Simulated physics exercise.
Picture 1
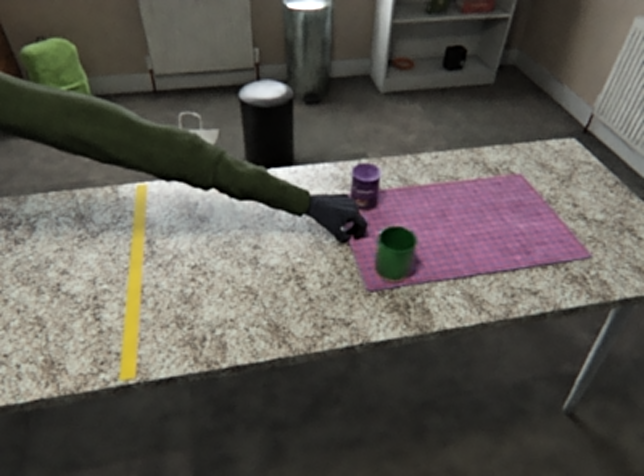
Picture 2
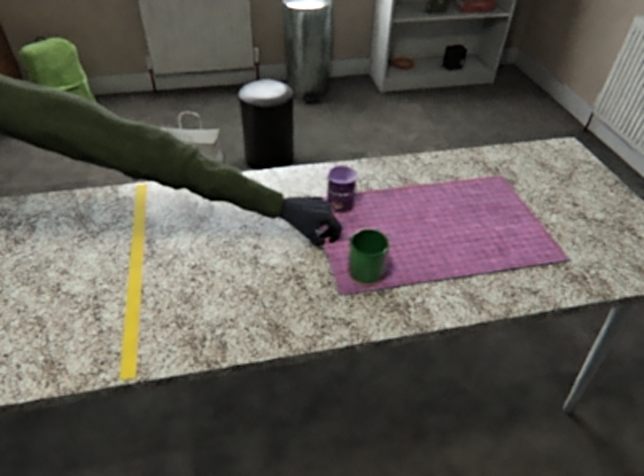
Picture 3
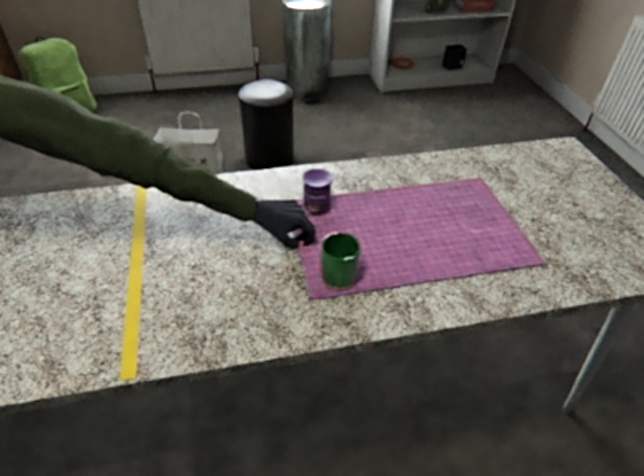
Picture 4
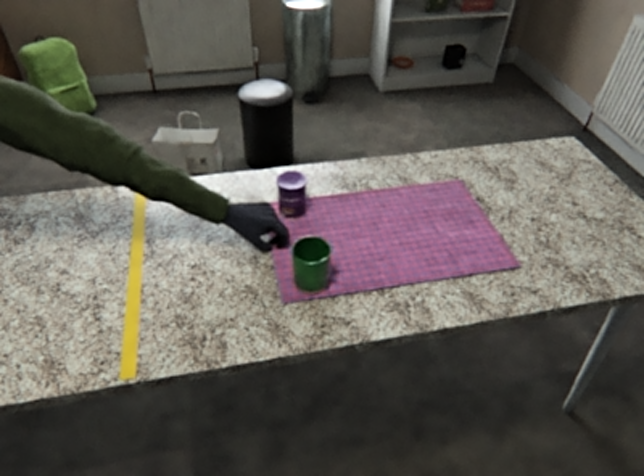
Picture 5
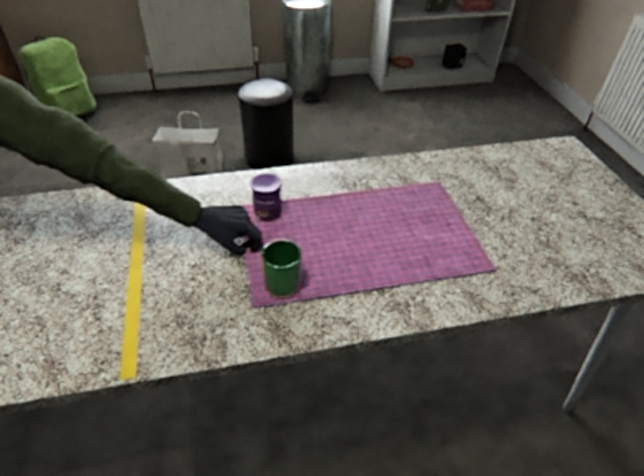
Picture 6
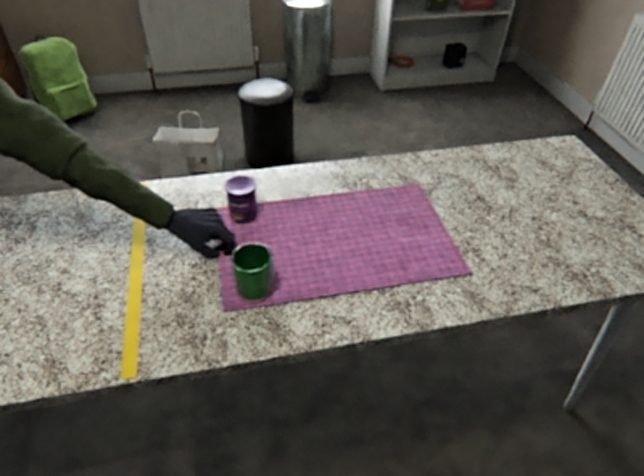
On a speckled tabletop in a room with bins and shelves, a gloved hand at the end of a green sleeve pulls a pink table runner steadily left toward a yellow tape line, carrying a green mug and purple tin along.
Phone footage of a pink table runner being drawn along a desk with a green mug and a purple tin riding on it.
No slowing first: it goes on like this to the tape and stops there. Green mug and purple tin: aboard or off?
Green mug - off. Purple tin - off.
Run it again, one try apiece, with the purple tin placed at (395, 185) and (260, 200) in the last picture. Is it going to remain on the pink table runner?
First spot: It rides out the stop; second spot: It gets flung off.
Then, 0.10 s past the final frame, hem short of the tape; green mug on the cloth near (193, 282); purple tin on the cloth near (190, 207).
Then, 0.21 s past the final frame, hem at the tape; green mug ahead of the hem near (131, 291); purple tin ahead of the hem near (137, 213).
When it is over, hem at the tape; green mug ahead of the hem near (63, 302); purple tin ahead of the hem near (78, 222). The green mug slides clear of the cloth and the purple tin leaves the cloth.
